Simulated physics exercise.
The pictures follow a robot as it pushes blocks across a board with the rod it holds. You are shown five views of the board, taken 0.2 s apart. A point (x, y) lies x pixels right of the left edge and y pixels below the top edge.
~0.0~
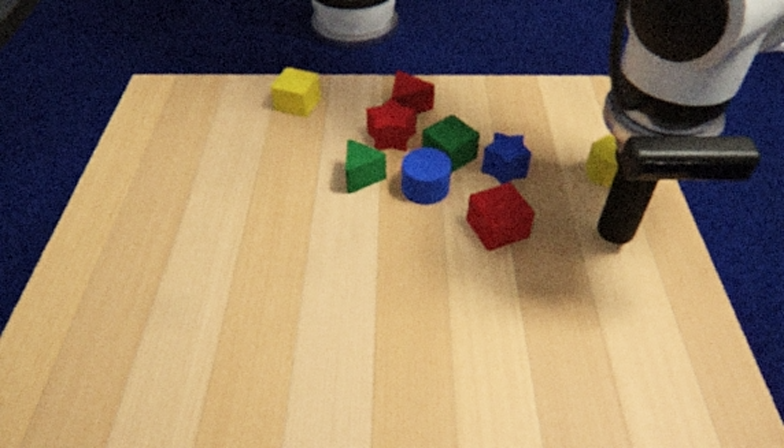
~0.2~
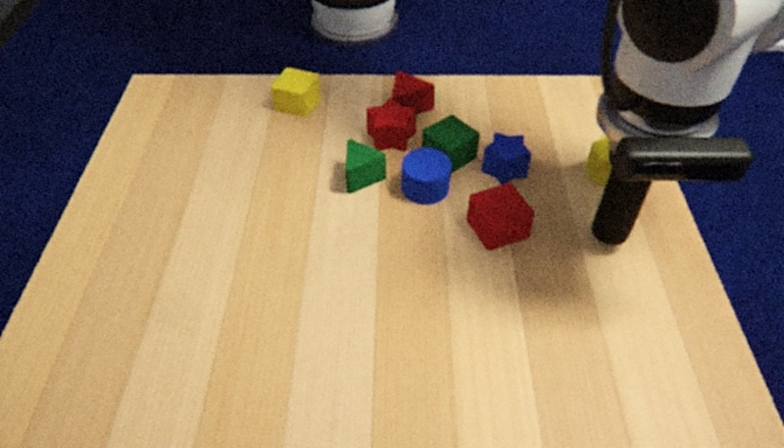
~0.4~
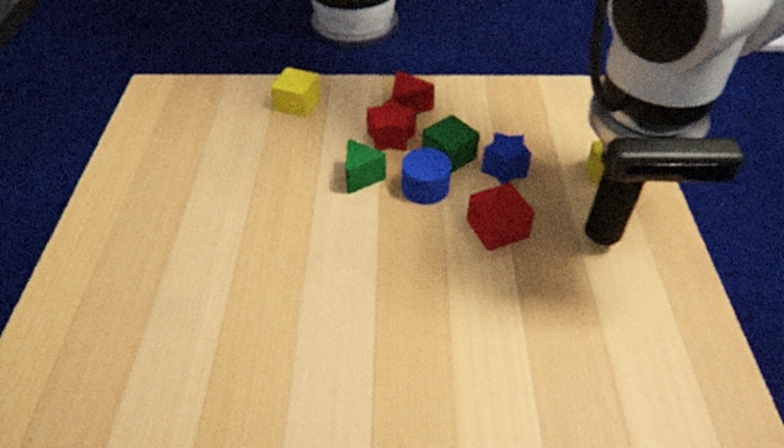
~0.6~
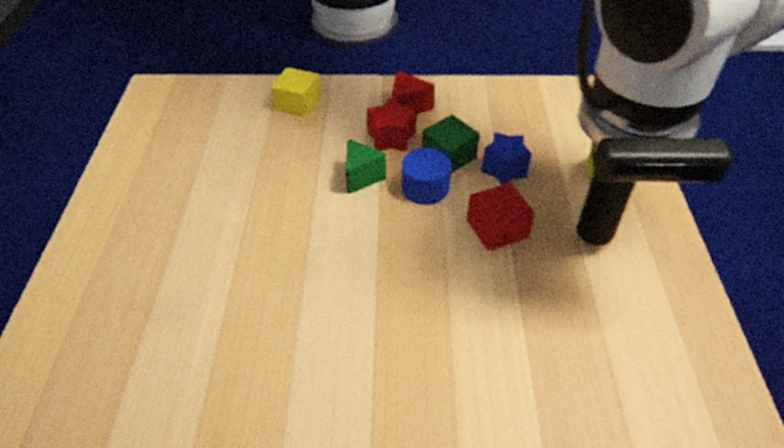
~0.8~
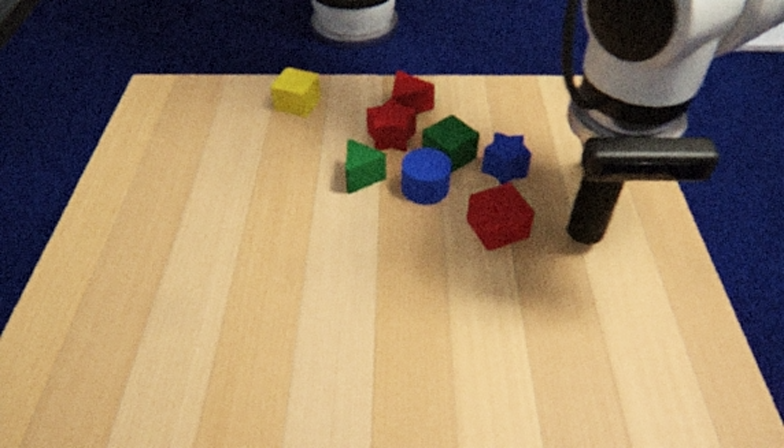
On a light wooden board scattered with red, blue, green and yellow blocks, a robot arm holding a black rod slid a short way left on the right side, while the blocks stayed still.
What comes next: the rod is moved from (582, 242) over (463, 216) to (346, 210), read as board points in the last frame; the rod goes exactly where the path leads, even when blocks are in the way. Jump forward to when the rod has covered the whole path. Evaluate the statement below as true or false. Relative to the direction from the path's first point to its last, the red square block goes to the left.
Verdict: True.
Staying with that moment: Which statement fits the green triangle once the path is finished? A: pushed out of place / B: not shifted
Letter B.
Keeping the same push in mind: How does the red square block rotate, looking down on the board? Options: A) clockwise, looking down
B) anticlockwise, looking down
Letter B.
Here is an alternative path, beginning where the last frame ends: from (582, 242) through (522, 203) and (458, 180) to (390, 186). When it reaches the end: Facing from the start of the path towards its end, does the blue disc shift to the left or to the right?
It goes toward the left-hand side.
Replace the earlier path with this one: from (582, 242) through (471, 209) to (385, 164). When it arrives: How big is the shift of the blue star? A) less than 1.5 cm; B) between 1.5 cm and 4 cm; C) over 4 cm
A - less than 1.5 cm.
The first path, step by step. One third of the way, rod at (503, 211); red square block at (462, 200).
Two thirds of the way, rod at (423, 203); blue disc at (421, 160); red square block at (387, 206), turned 15° anticlockwise.
At the end, rod at (345, 199); green triangle in place; blue disc at (421, 160); red square block at (348, 219), turned 60° anticlockwise.
